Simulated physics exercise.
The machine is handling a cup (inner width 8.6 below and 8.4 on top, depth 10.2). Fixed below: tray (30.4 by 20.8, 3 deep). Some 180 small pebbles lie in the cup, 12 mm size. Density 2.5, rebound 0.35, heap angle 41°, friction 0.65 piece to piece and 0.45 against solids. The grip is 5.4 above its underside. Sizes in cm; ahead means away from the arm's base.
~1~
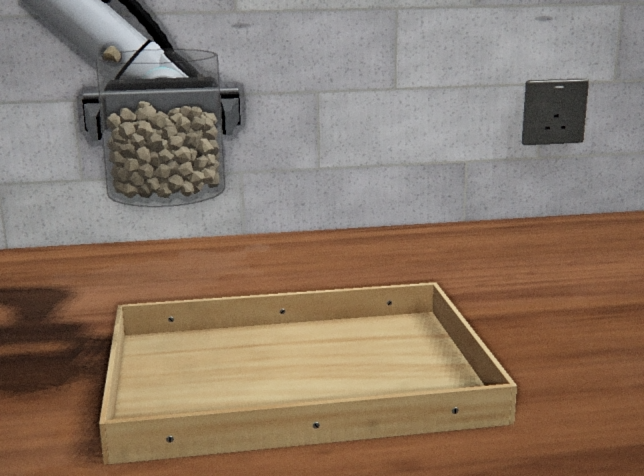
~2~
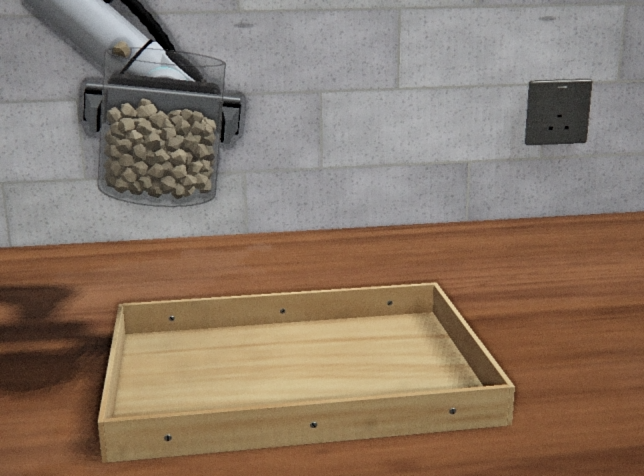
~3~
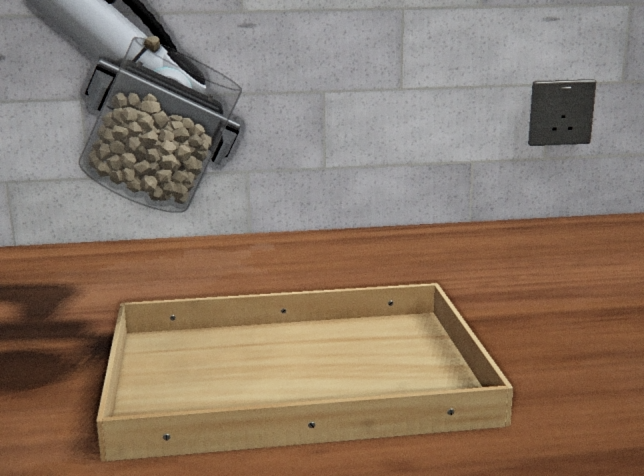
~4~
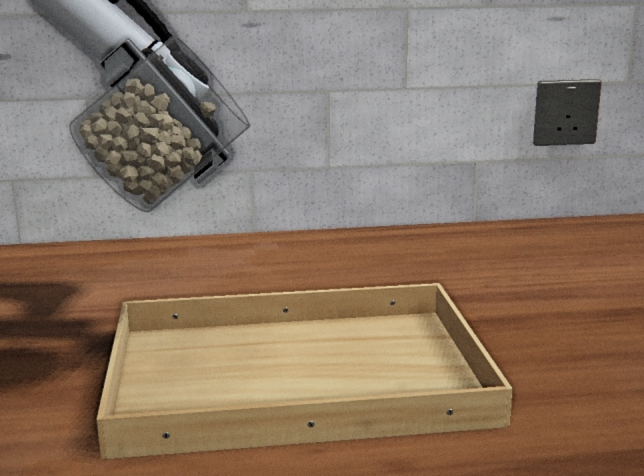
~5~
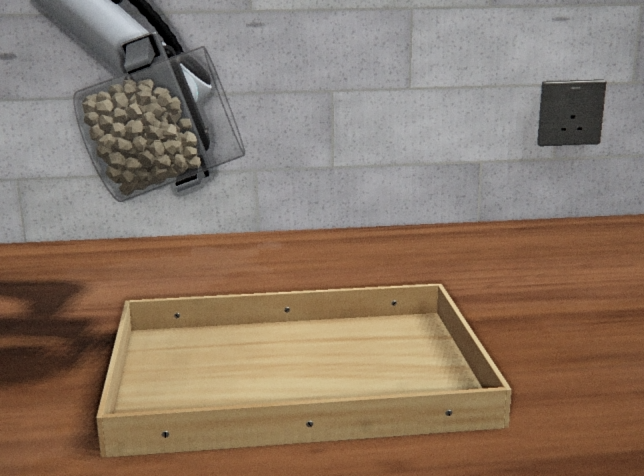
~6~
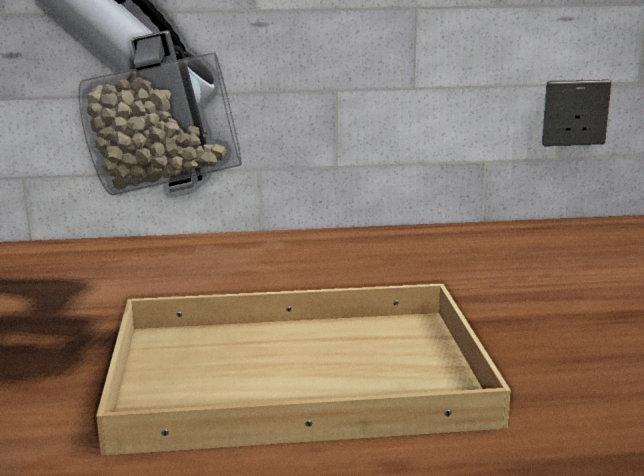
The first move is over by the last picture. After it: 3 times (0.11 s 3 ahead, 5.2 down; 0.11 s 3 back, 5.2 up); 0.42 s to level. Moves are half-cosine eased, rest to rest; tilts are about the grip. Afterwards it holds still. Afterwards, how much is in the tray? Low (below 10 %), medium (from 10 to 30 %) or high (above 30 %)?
A medium share, from 10 to 30 %, ends in the tray.
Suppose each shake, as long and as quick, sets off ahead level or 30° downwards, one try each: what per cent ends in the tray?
About 75 and 35 per cent.
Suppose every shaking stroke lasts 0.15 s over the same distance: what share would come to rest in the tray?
In that case some 0 per cent.
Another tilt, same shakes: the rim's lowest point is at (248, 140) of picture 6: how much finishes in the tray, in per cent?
Some 5 per cent.
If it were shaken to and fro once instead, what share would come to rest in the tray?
Then about 5 per cent.
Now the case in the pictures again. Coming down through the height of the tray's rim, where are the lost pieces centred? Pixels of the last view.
Around (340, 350).
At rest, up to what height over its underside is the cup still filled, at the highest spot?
Some 9.0 cm.
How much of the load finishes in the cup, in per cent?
About 80 per cent.
Then, 0.43 s on, tilted 79° forward, highest piece 24 above the table; 172 in the cup, 1 in the tray, 12 in flight or on a rim.
Then, 0.86 s on, tilted 41° forward, highest piece 24 above the table; 151 in the cup, 31 in the tray, 1 on the table or floor, 2 in flight or on a rim.
Then, 1.28 s on, level, highest piece 26 above the table; 151 in the cup, 32 in the tray, 2 on the table or floor.
Then, 2.33 s on, level, highest piece 26 above the table; 151 in the cup, 32 in the tray, 2 on the table or floor.
In the end, 151 in the cup, 32 in the tray, 2 on the table or floor. That is 17 % in the tray.
